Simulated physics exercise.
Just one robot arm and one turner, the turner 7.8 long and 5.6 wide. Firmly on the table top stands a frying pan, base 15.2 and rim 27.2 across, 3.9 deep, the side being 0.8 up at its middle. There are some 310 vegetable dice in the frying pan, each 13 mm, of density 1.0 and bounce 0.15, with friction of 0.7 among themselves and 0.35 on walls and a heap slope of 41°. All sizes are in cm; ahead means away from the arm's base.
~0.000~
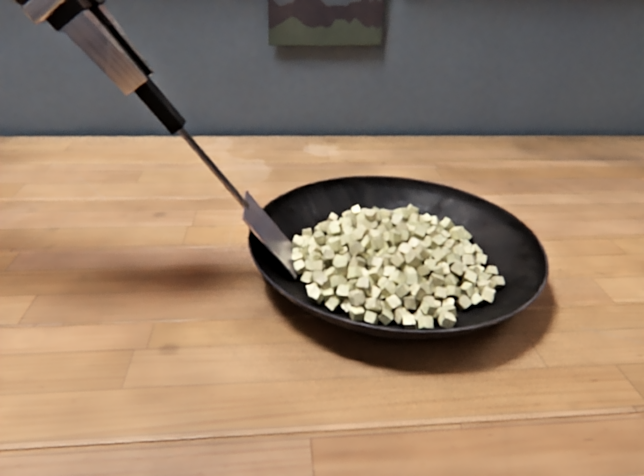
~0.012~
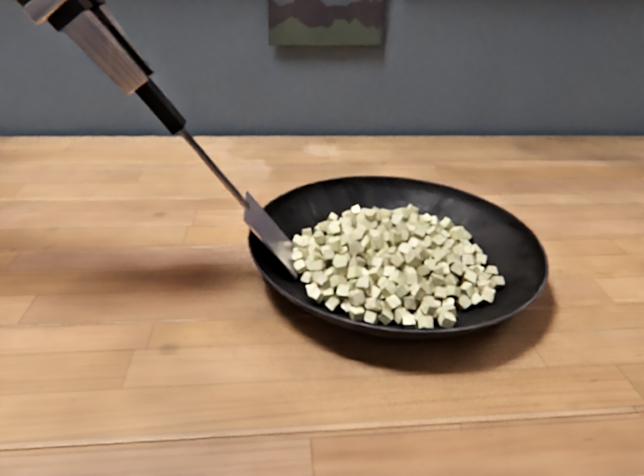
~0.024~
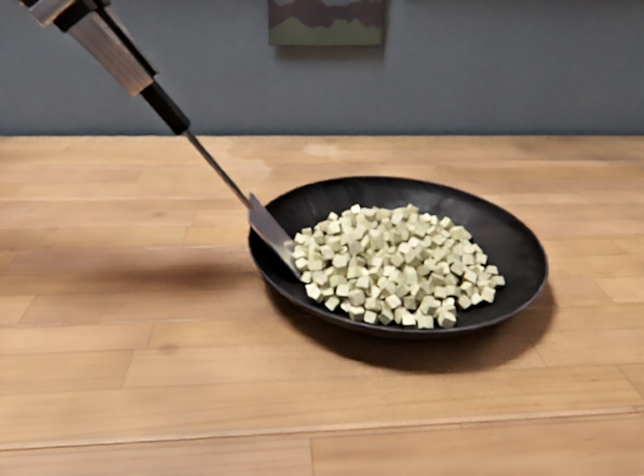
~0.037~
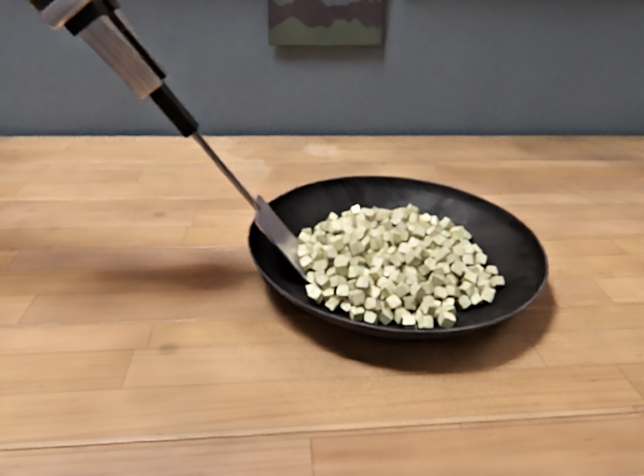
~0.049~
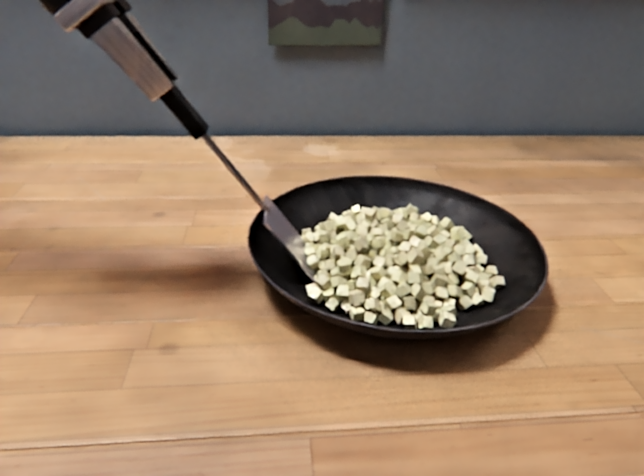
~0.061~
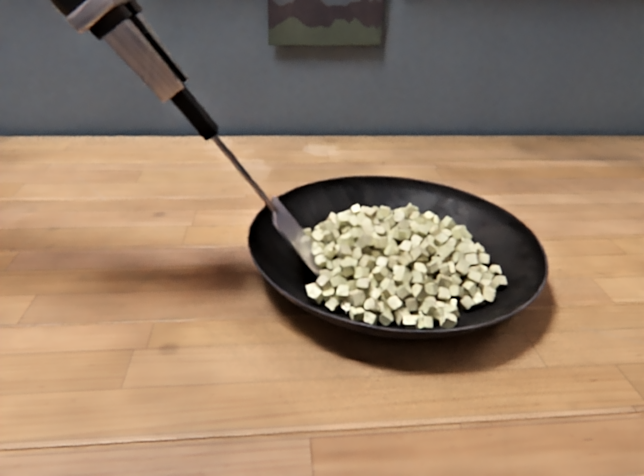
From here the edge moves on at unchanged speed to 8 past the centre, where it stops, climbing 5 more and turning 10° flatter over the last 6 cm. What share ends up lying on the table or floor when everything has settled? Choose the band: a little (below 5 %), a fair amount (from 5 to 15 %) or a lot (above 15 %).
It is a fair amount, from 5 to 15 %.
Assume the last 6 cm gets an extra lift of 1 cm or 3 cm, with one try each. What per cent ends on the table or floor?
You'd get some 15 per cent with the first setting and some 10 per cent with the second.
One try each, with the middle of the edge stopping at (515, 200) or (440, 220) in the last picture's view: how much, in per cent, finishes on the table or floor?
The two tries give near 25 and near 0 in a hundred.
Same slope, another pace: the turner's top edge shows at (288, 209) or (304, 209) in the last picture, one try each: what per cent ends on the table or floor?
10 % and 20 %.
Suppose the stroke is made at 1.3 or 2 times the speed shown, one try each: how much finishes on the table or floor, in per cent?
Roughly 10 percent for the first try, 15 percent for the second.
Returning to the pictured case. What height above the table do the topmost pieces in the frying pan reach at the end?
Top of the heap: Roughly 5.5 cm above the table top.
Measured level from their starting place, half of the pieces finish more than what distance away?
The figure is about 3 cm.
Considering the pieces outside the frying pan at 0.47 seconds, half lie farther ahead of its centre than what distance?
That distance is around 18 cm.
After 0.15 s, sloping 55°, highest piece 4 above the table; 314 in the frying pan.
After 0.23 s, sloping 52°, highest piece 6 above the table; 305 in the frying pan, 9 on the blade or in flight.
After 0.47 s, sloping 45°, highest piece 6 above the table; 285 in the frying pan, 28 on the table or floor, 1 on the blade or in flight.
After 1.52 s, sloping 45°, highest piece 5 above the table; 284 in the frying pan, 30 on the table or floor.
At rest, 284 in the frying pan, 30 on the table or floor. That is 10 % on the table or floor.
